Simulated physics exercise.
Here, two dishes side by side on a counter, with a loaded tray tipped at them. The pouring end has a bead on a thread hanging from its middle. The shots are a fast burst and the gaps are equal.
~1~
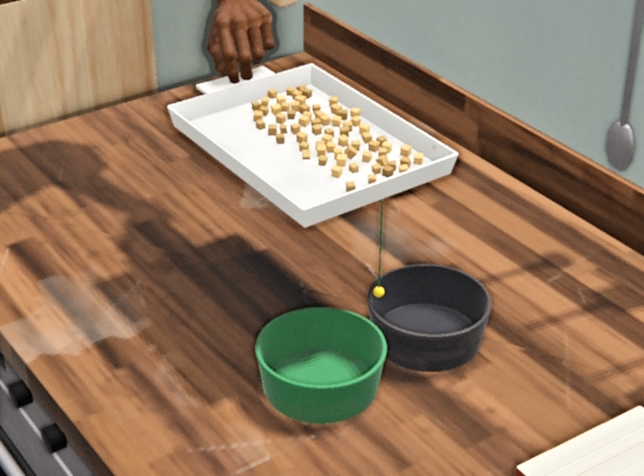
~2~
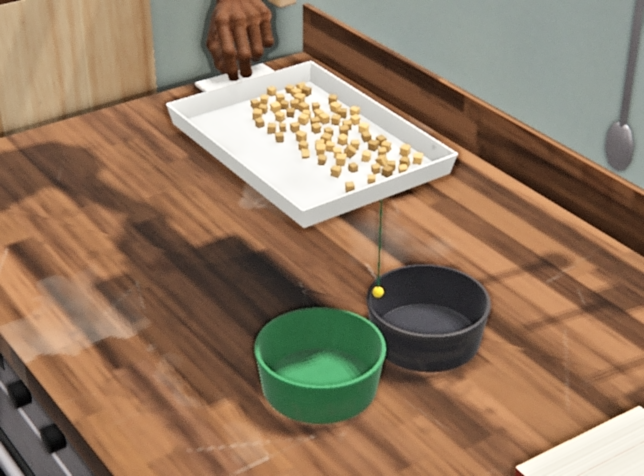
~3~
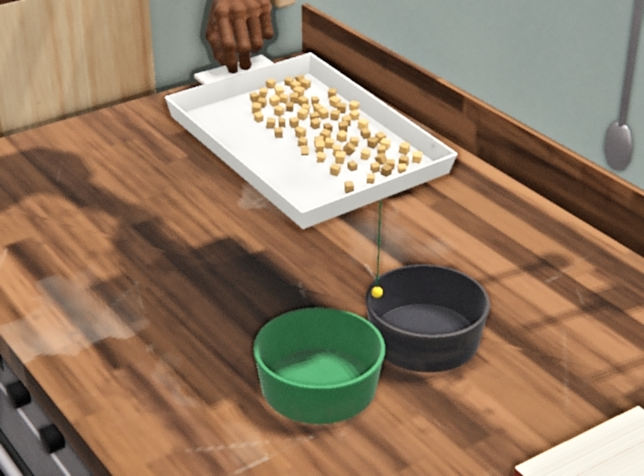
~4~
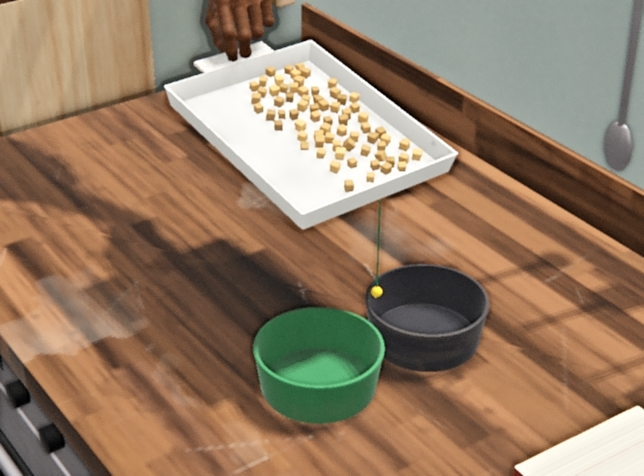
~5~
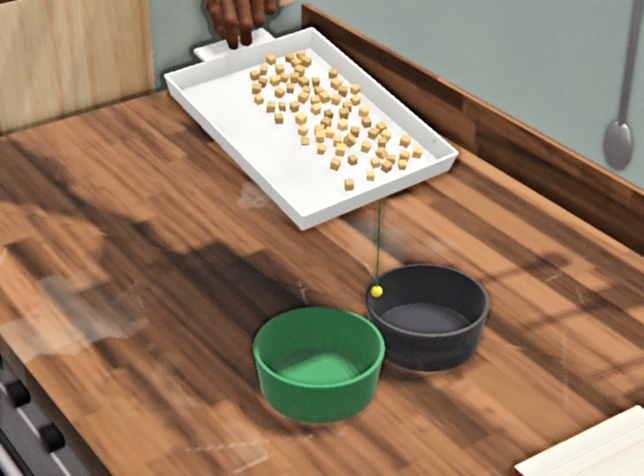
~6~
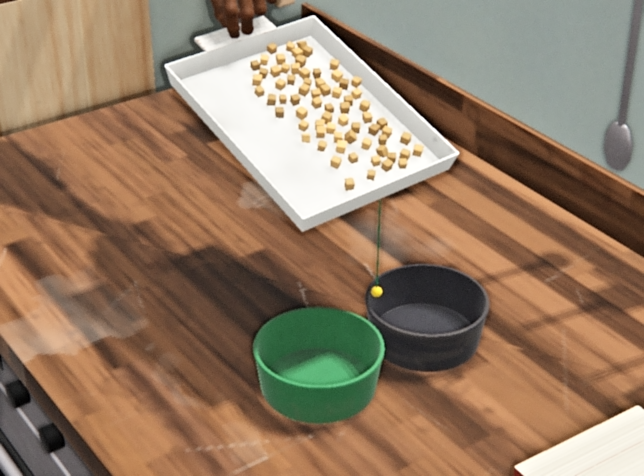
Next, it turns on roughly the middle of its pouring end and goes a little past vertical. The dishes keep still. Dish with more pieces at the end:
Left.
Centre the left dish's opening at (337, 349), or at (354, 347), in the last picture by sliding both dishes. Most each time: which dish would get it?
The leftmost dish, then the leftmost dish.
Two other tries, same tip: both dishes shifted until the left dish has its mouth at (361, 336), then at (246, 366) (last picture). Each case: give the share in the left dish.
You'd get 70 in a hundred first and 0 in a hundred after that.
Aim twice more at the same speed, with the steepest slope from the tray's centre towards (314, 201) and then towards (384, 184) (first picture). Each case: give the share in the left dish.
Case one 90 %; case two 0 %.
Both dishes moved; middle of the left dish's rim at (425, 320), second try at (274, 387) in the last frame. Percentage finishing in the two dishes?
First case: Some 50 %; second case: Some 80 %.
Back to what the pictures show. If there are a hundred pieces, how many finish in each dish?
The left dish ends up with around 50 percent of the load, the right dish with around 20 percent.
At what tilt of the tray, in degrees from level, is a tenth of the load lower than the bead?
The angle is roughly 110° at that point.
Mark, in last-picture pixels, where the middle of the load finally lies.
I'd mark it at roughly (352, 384).
Soon after the last picture, tray tipped steeply; all on the tray.
A little later, tray tipped right over; nearly all on the tray; a stray few in the left dish; a small part in the air.
Later still, tray tipped past a quarter turn; about half in the left dish; about a quarter in the right dish; about a third outside both.
At rest, tray tipped past a quarter turn; about half in the left dish; about a quarter in the right dish; about a third outside both.
